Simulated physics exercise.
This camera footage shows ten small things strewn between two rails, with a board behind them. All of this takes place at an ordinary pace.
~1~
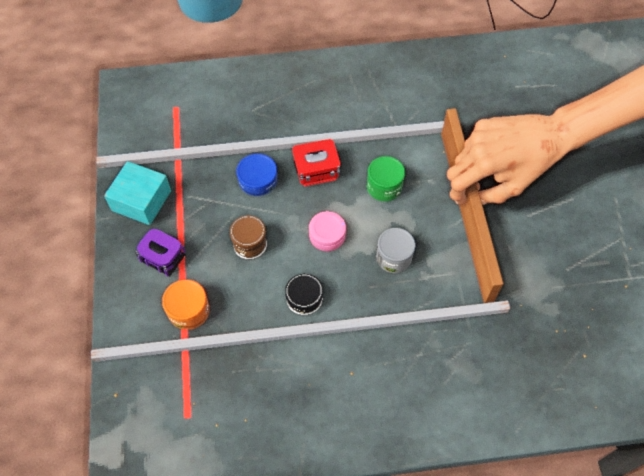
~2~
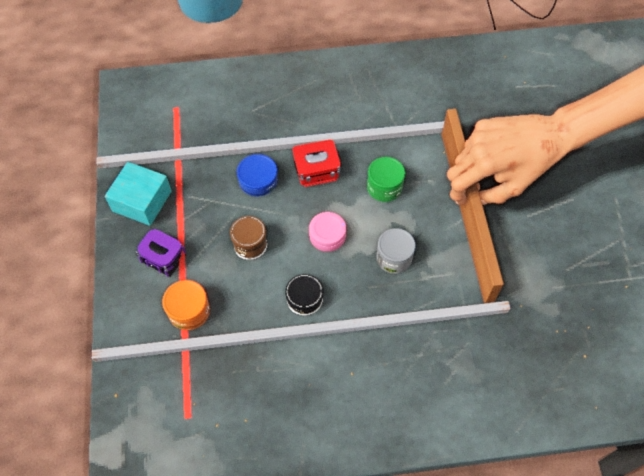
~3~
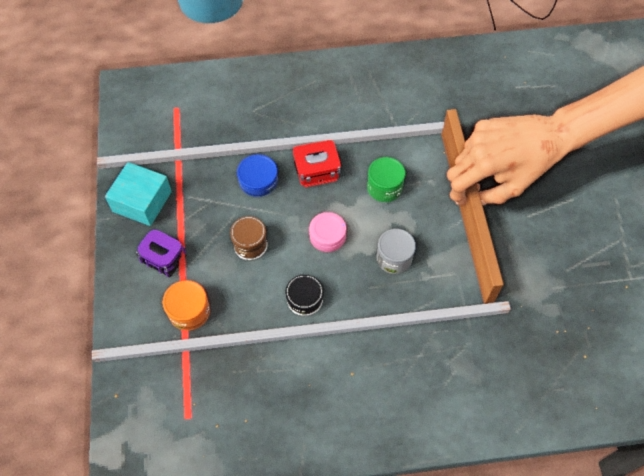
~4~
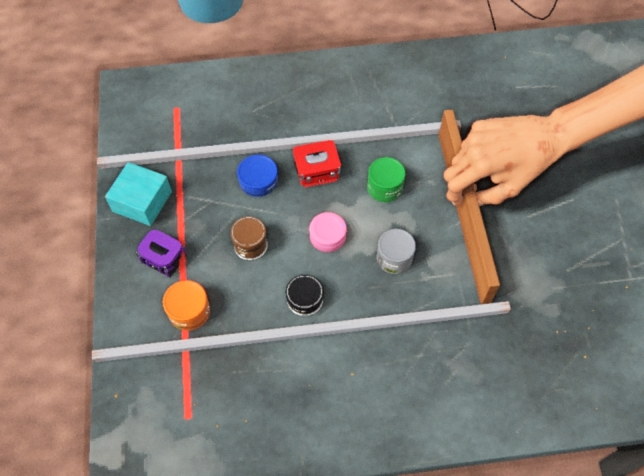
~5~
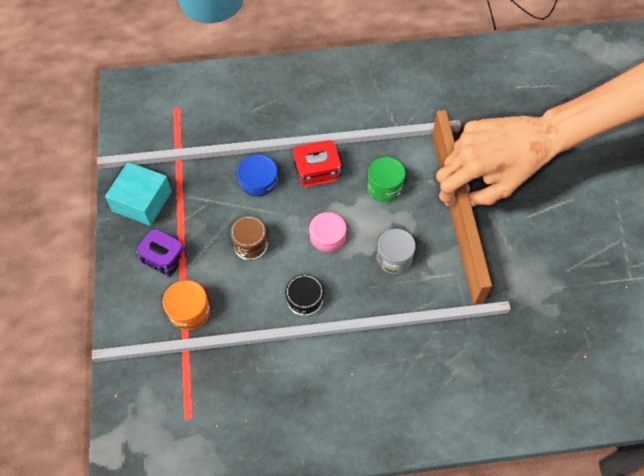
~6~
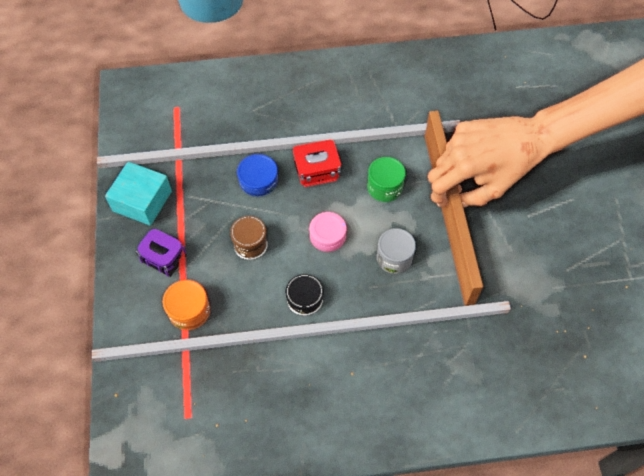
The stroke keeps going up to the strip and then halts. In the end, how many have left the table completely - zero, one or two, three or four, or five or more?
In the end, one or two have left it.
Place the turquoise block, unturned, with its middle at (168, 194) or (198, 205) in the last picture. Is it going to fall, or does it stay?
In the two tries the turquoise block is not knocked off and is not knocked off, in that order.
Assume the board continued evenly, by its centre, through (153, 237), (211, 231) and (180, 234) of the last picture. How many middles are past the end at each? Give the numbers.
Place by place, 3, 0 and 1.
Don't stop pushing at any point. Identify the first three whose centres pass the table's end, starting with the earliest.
It runs the turquoise block, the purple case, and lastly the blue tub.
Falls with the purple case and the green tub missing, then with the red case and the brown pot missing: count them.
1, then 0.
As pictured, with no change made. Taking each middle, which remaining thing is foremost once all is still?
Purple case.
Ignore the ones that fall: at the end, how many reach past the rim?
So the number is 1.
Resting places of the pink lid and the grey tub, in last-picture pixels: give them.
Near (163, 247) and (163, 277).
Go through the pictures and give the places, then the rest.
In the first frame, turquoise block (139, 193); purple case (161, 252); orange tub (187, 305); board (470, 202); tape (181, 245).
In the second frame, purple case (162, 253); blue tub (258, 175).
In the third frame, orange tub (187, 306); red case (317, 164).
In the fourth frame, turquoise block (139, 194); pink lid (328, 232).
In the fifth frame, purple case (162, 253); board (459, 204).
In the sixth frame, turquoise block (139, 194); purple case (162, 253); orange tub (187, 305); board (451, 205); tape (182, 245).
A little later, none off yet; turquoise block at rest near (139, 194); purple case at rest near (162, 253); orange tub at rest near (187, 305).
When it is over, the number that fall off is one or two; down, turquoise block.
